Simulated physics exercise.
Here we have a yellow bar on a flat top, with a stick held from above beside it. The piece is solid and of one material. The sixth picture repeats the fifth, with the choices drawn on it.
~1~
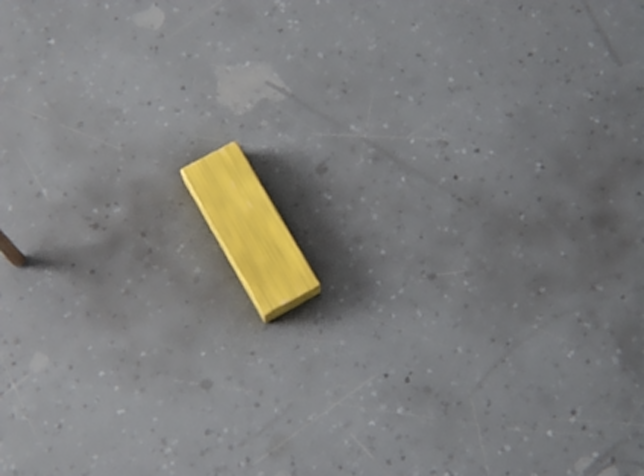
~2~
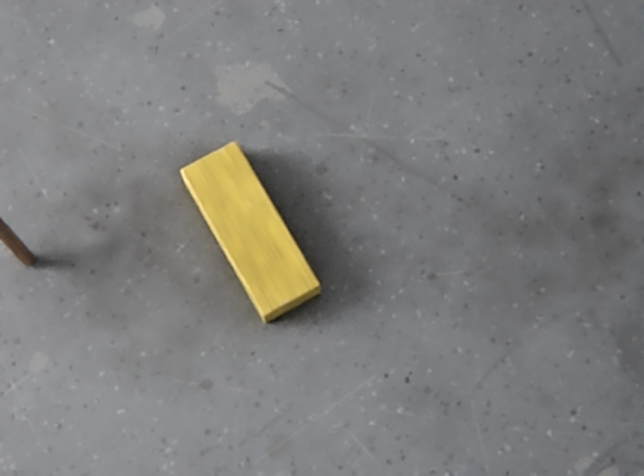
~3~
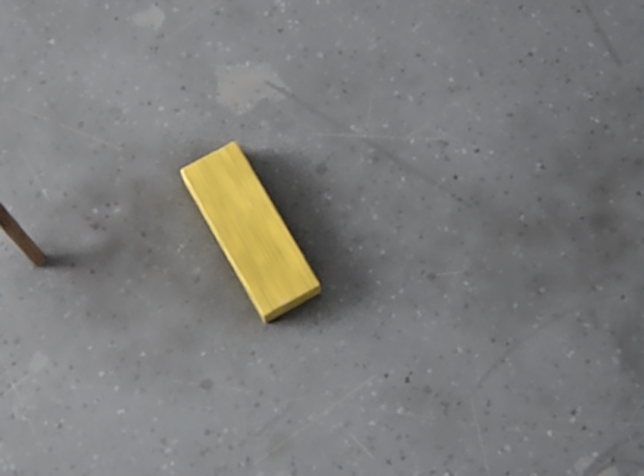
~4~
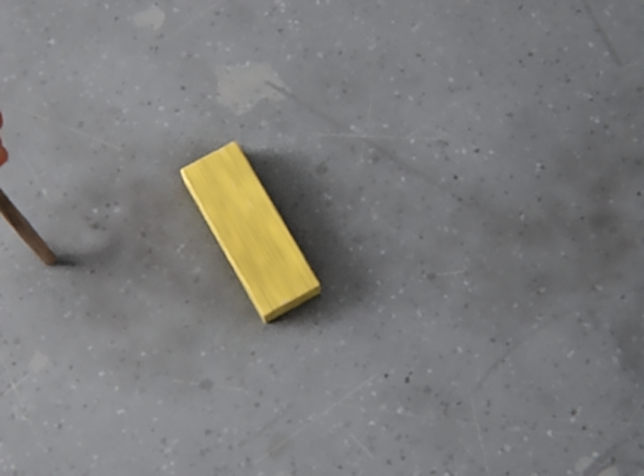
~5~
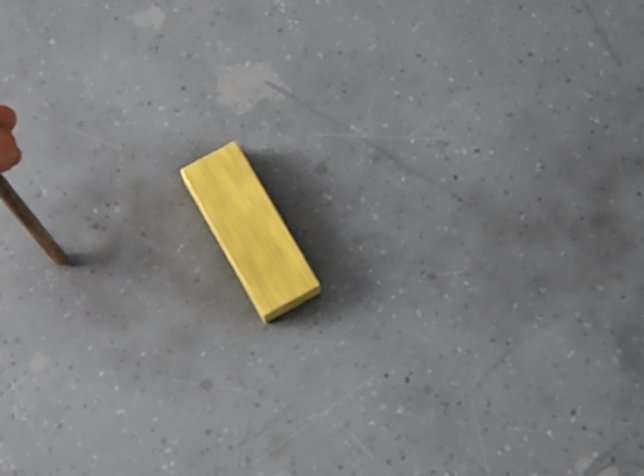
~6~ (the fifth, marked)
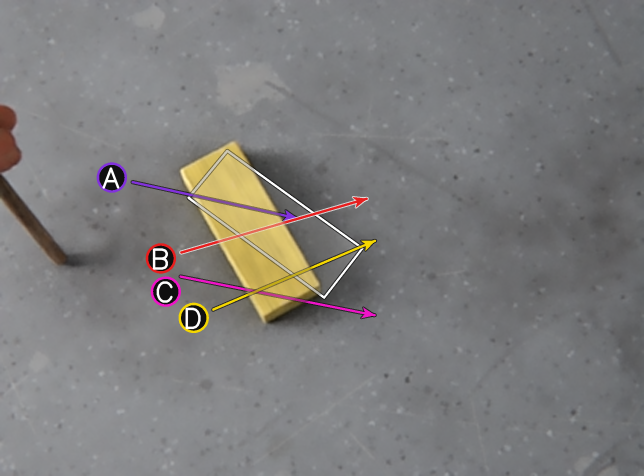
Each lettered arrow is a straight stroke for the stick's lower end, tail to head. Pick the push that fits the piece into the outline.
Arrow C does it.
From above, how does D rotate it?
On that stroke, anticlockwise.
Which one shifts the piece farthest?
That is B.
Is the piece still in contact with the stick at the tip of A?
Yes.
On the marked copy, A from (132, 182) to (297, 218); B from (181, 253) to (367, 199); C from (180, 277) to (375, 315); D from (213, 310) to (375, 241).
Following C. Soon after the start, foot of the stick (250, 291), piece (255, 224).
Later, foot of the stick (320, 304), piece (273, 215).
In the end, foot of the stick (375, 316), piece (274, 215); it fills the outline.
As for the rest, A leaves the piece out of the outline, at (329, 234); B leaves the piece out of the outline, at (404, 205); D leaves the piece out of the outline, at (292, 185).
